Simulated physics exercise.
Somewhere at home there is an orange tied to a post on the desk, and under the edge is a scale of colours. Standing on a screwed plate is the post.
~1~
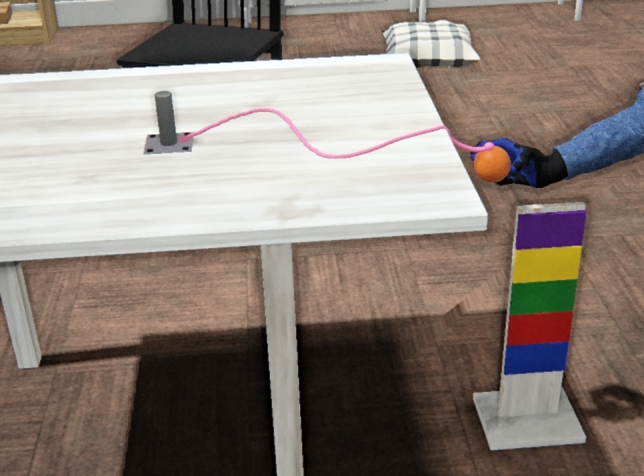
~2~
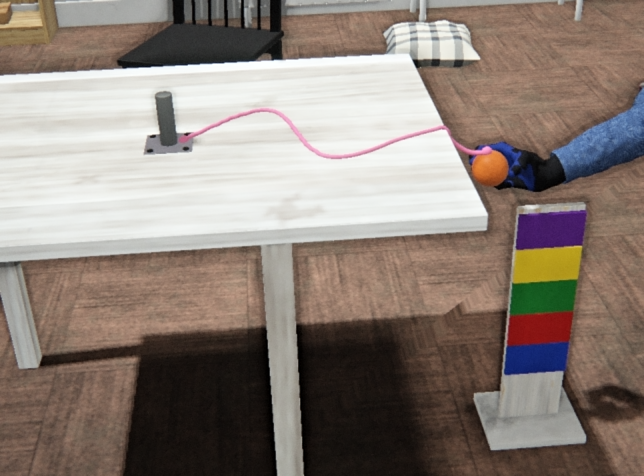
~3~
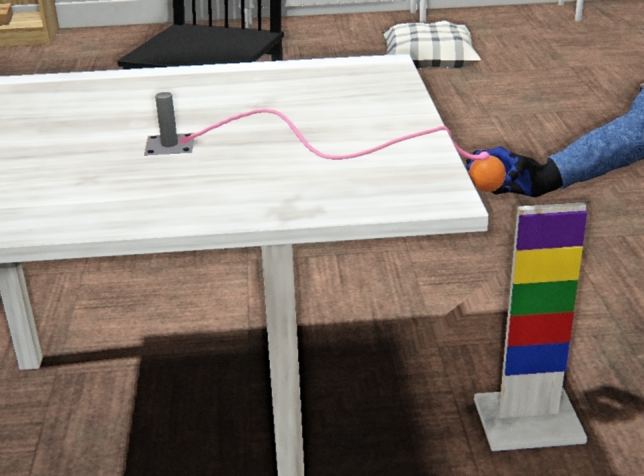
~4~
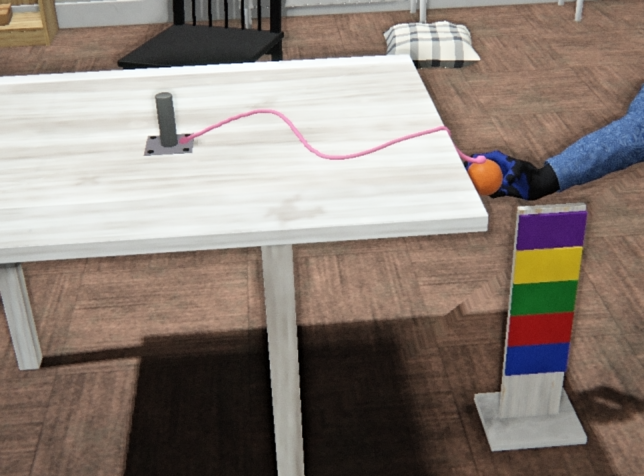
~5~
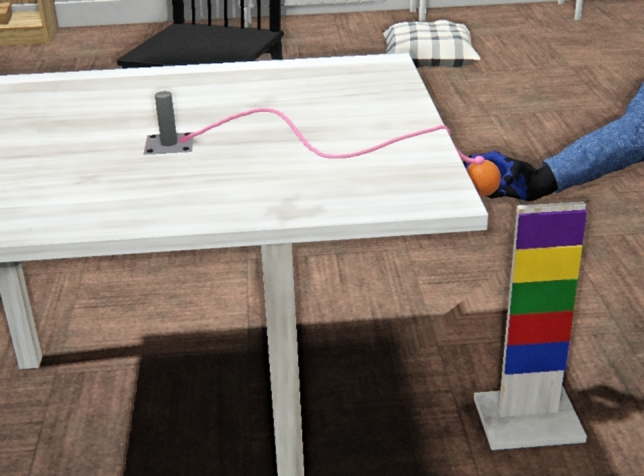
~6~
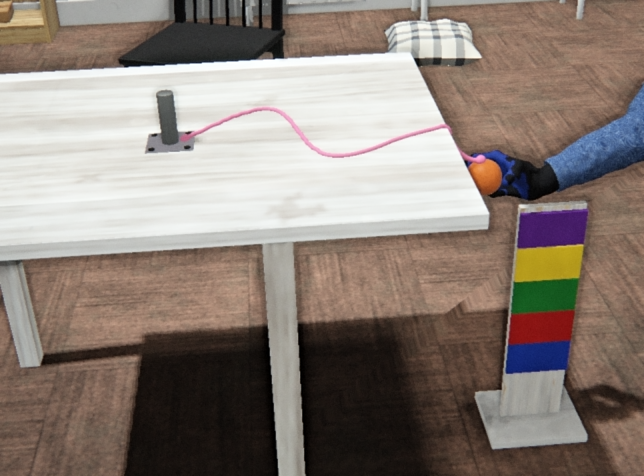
A gloved hand on a blue-sleeved arm holds an orange ball just past the right edge of a whitewashed table, in a room with a brown wood floor seen from slightly above. A wavy pink cord runs from it to a grey post on a plate, above a stand banded purple, yellow, green, red and blue. The hand shifts slightly left, then stays nearly still.
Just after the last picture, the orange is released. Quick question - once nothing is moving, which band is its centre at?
The green band, I would say.
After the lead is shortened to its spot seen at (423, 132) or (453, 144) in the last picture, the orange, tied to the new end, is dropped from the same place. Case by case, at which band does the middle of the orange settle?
Cut one gives purple; cut two gives yellow.
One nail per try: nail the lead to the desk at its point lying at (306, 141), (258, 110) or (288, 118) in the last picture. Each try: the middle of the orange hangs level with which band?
First try purple, second try yellow, third try yellow.
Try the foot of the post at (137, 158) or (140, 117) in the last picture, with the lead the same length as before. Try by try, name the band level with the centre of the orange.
For the first spot, yellow; for the second, yellow.
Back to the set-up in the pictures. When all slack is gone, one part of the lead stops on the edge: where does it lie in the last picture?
(344, 156).
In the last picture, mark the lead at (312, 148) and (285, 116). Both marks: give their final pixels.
They go to (409, 124) and to (326, 130).
Soon after, orange near (414, 291); level with green.
After that, orange near (453, 294); level with green.
In the end, orange near (444, 293); level with green. Its centre hangs level with the green band.
